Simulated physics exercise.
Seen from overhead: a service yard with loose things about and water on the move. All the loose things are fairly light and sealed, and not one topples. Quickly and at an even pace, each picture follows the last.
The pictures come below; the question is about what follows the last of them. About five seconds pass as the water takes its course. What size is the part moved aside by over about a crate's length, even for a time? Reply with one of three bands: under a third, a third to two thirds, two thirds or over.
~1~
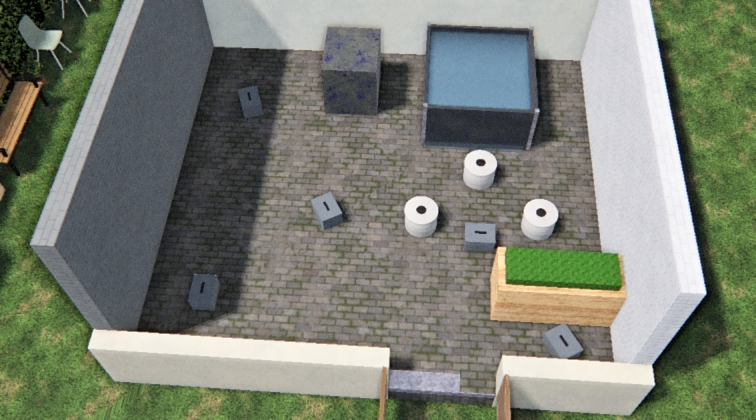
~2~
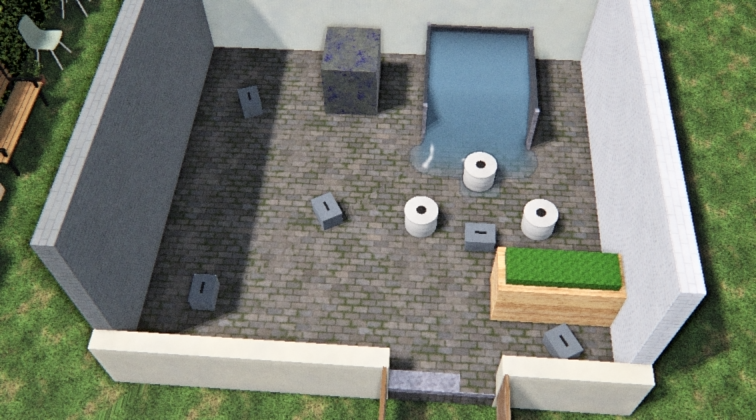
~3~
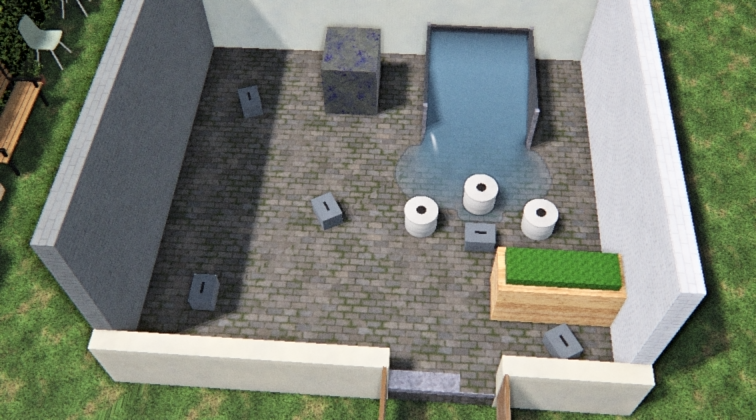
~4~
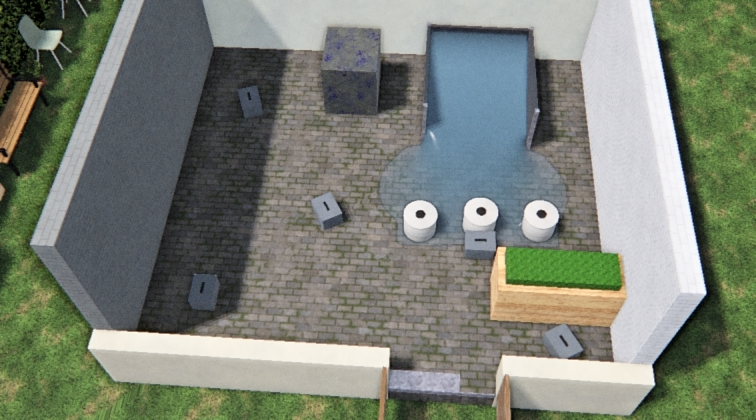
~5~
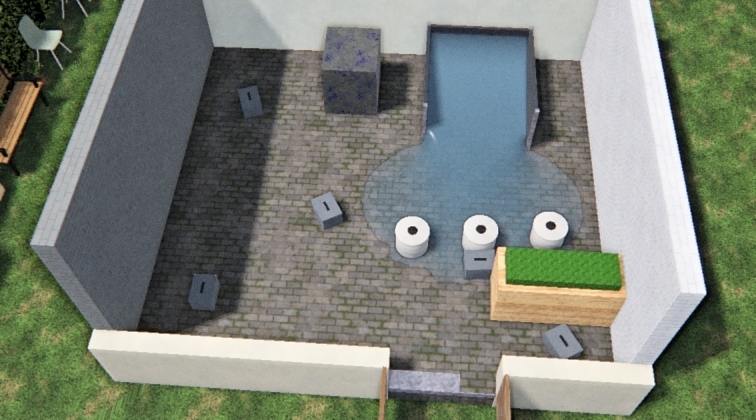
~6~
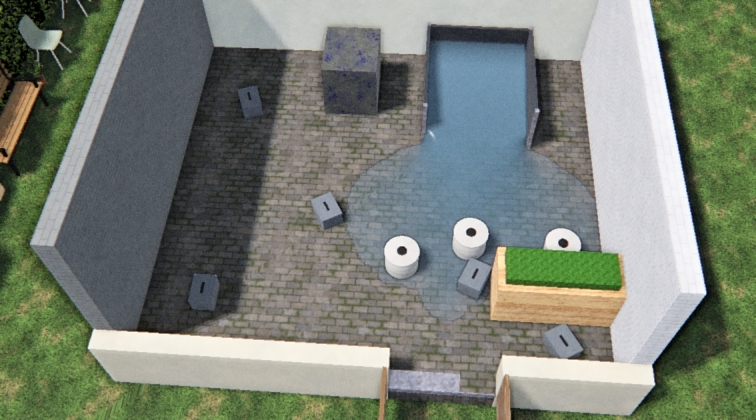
Two thirds or over.
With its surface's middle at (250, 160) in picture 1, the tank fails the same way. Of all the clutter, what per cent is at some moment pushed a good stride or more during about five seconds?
Estimate: Approx. 80 %.
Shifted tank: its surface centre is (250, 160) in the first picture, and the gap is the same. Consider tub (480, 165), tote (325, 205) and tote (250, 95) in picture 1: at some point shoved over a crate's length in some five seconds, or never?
Item one travelled far enough, item two not displaced far, item three not displaced far.
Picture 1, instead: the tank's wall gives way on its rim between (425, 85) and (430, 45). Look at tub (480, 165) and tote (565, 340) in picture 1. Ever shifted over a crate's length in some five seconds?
The first one stopped short; the second one stopped short.
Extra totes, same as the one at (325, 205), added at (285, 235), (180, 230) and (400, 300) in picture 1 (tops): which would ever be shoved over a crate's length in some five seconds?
The answers, in order, are displaced a stride, displaced a stride and displaced a stride.
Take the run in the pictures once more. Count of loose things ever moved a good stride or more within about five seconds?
By my count, 7.
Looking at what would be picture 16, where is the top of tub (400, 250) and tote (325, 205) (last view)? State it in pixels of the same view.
Estimated: (264, 325); (233, 220).
A moment on, 4 of 8 are well off their spots; 3 afloat.
Next, 4 of 8 are well off their spots; 2 afloat.
Later, 6 of 8 are well off their spots; 3 afloat.
In the end, 7 of 8 are well off their spots, and 7 have been at some point; 4 afloat.
